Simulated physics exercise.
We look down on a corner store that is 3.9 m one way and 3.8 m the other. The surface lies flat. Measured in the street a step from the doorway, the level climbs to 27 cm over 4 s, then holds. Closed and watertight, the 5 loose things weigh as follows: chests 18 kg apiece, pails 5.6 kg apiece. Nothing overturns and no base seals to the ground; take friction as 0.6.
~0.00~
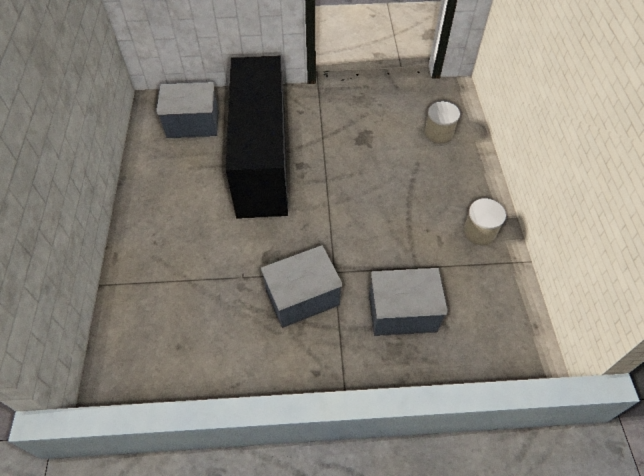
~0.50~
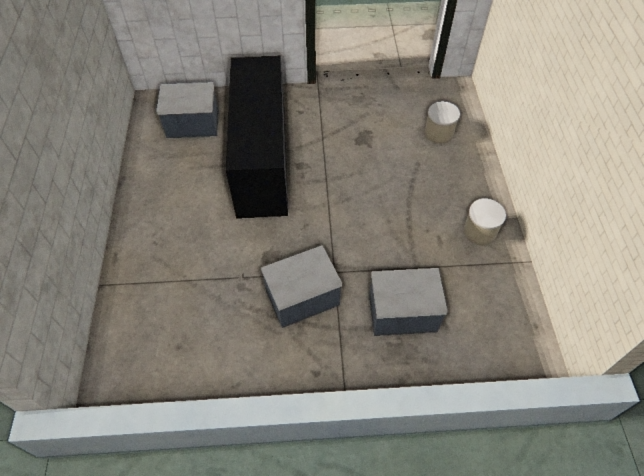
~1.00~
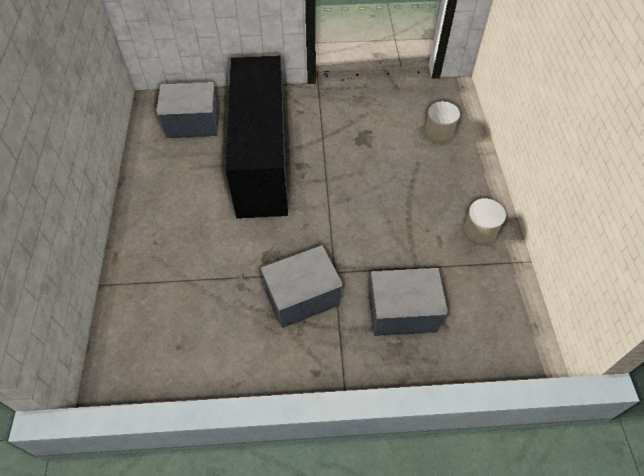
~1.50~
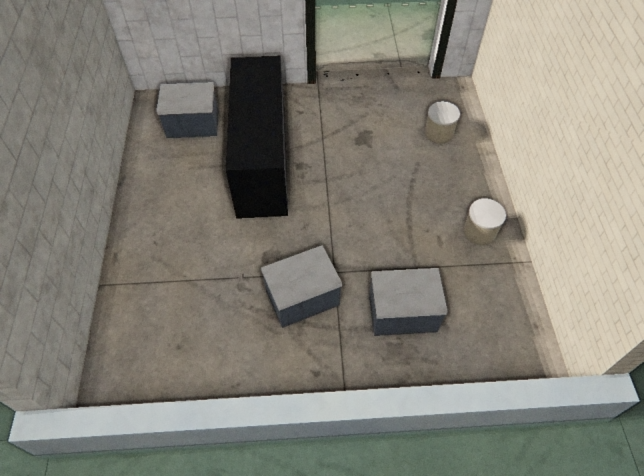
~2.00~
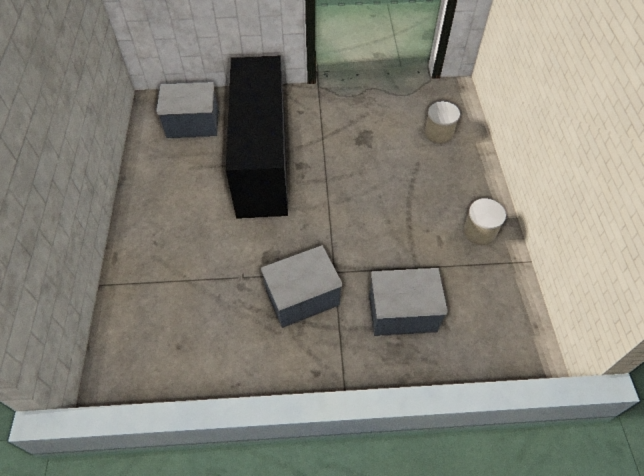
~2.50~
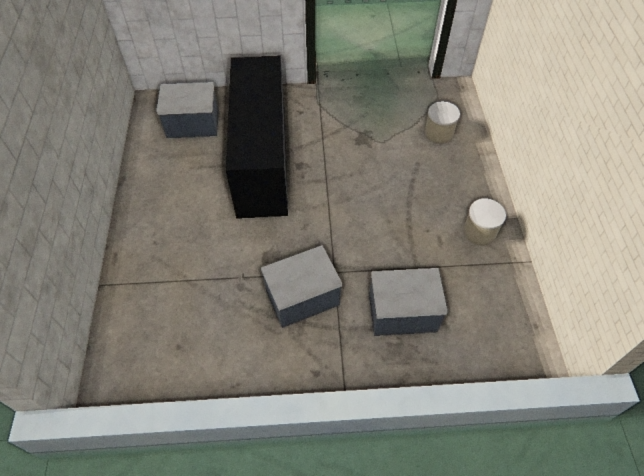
A small walled room with a bare concrete floor is seen from high above, the view staying fixed. Three grey boxes and a tall black block stand at the left and centre, with two pale cylinders by the cream wall at right. Greenish water spreads outside beyond the low front wall and the back doorway, then seeps just inside the doorway, while every object stays still.
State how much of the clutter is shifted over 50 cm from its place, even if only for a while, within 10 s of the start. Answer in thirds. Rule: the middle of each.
Two thirds or more.
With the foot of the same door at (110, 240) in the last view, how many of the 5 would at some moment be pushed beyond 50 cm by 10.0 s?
5.
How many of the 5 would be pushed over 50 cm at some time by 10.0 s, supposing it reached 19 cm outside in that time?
The count would be 4.
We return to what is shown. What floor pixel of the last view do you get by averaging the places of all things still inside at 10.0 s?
The average lands around (281, 257).
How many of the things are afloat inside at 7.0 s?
Count at that moment: 3.
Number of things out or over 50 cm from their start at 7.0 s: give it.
By my tally, 3.
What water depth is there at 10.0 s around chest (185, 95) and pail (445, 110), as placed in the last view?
Depth approx. 12 cm / 18 cm.
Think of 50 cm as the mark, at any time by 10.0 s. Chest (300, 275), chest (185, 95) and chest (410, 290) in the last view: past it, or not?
Beyond, within, beyond.
After 3.5 s 0 of 5 are over 50 cm from their spots; 0 afloat.
After 4.5 s 1 of 5 are over 50 cm from their spots; 0 afloat.
After 7.0 s 3 of 5 are over 50 cm from their spots; 3 afloat.
After 10.0 s 4 of 5 are over 50 cm from their spots, and 4 have been at some point; 5 afloat.
